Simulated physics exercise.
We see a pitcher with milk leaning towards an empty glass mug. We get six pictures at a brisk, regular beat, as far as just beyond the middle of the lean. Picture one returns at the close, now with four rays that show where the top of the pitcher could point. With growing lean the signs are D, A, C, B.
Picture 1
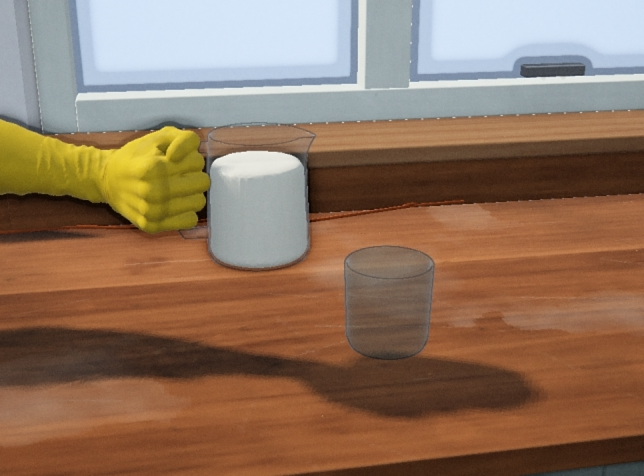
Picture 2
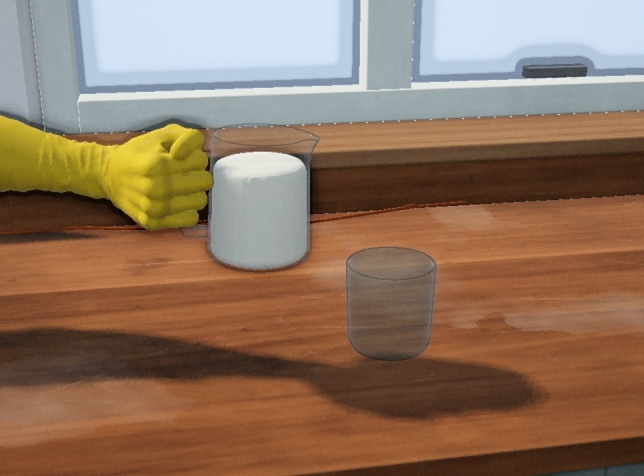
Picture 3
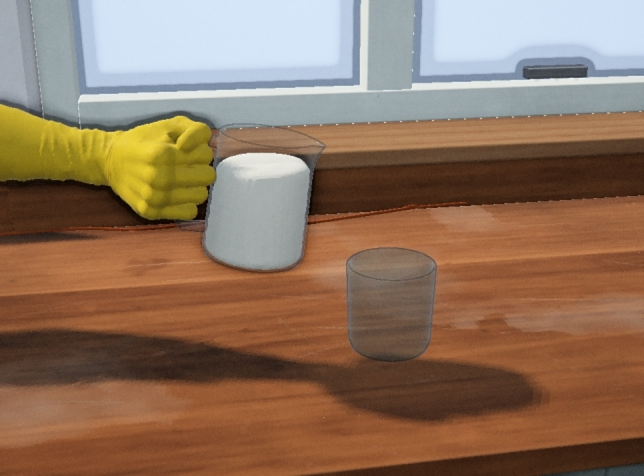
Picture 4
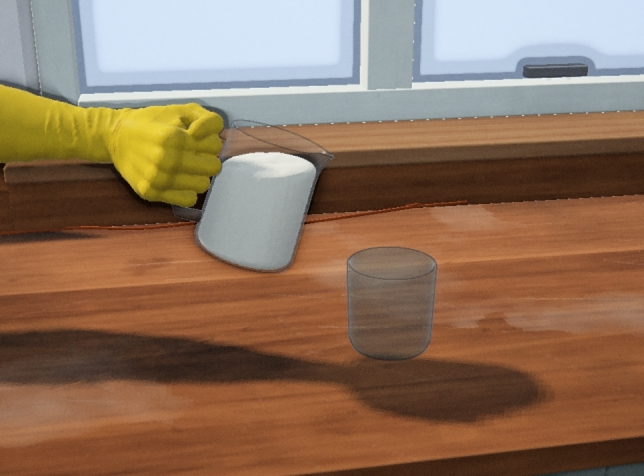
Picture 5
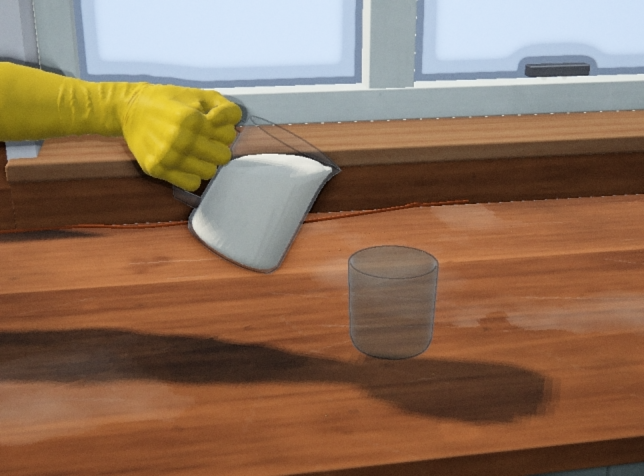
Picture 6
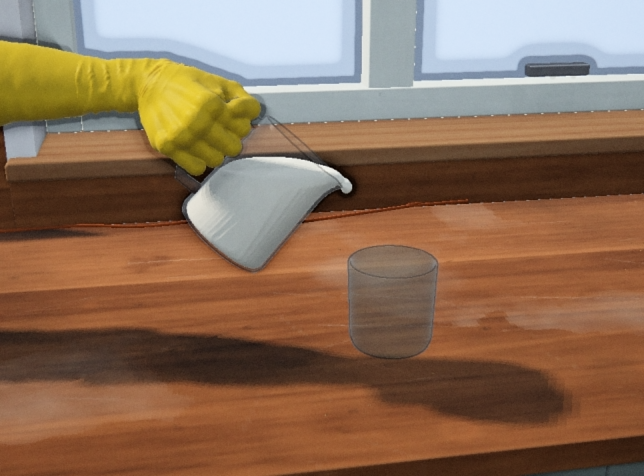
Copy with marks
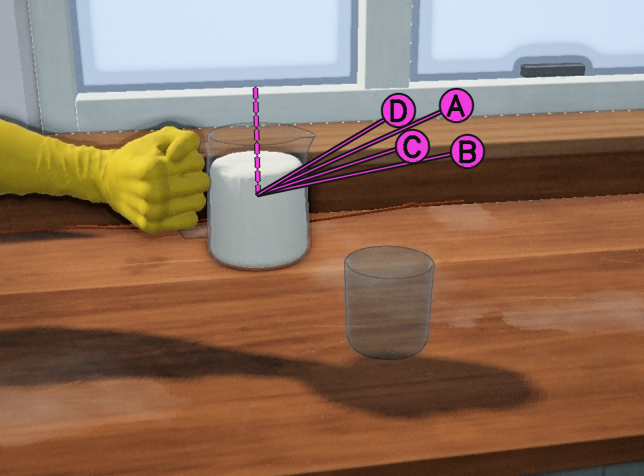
A clear pitcher of white milk stands upright beside a yellow-gloved hand on a wooden counter, with an empty glass to its right. The hand tilts the pitcher rightward, slowly at first and then more steeply, and the milk slides up to the lip until a small bead bulges just over it.
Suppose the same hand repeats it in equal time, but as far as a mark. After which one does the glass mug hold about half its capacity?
A works best here.
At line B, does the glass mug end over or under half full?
Over half.
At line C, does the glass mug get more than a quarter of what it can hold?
Yes.
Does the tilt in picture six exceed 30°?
Yes.
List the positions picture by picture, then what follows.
Upright, lip at (313, 134); rim of the glass mug round (389, 261); nothing has left yet.
Tipped about 2°, lip at (317, 137); nothing has left yet.
Tipped about 9°, lip at (323, 144); nothing has left yet.
Tipped about 18°, lip at (331, 155); nothing has left yet.
Tipped about 30°, lip at (338, 168); nothing has left yet.
Tipped about 43°, lip at (341, 184); milk is over the lip, down to (346, 189).
On the marked copy, A at (440, 111); B at (450, 154); C at (395, 149); D at (384, 119).
If A is chosen, the glass mug ends with about 51 % of what it can hold.
If B is chosen, the glass mug ends with about 80 % of what it can hold.
If C is chosen, the glass mug ends with about 66 % of what it can hold.
If D is chosen, the glass mug ends with about 36 % of what it can hold.
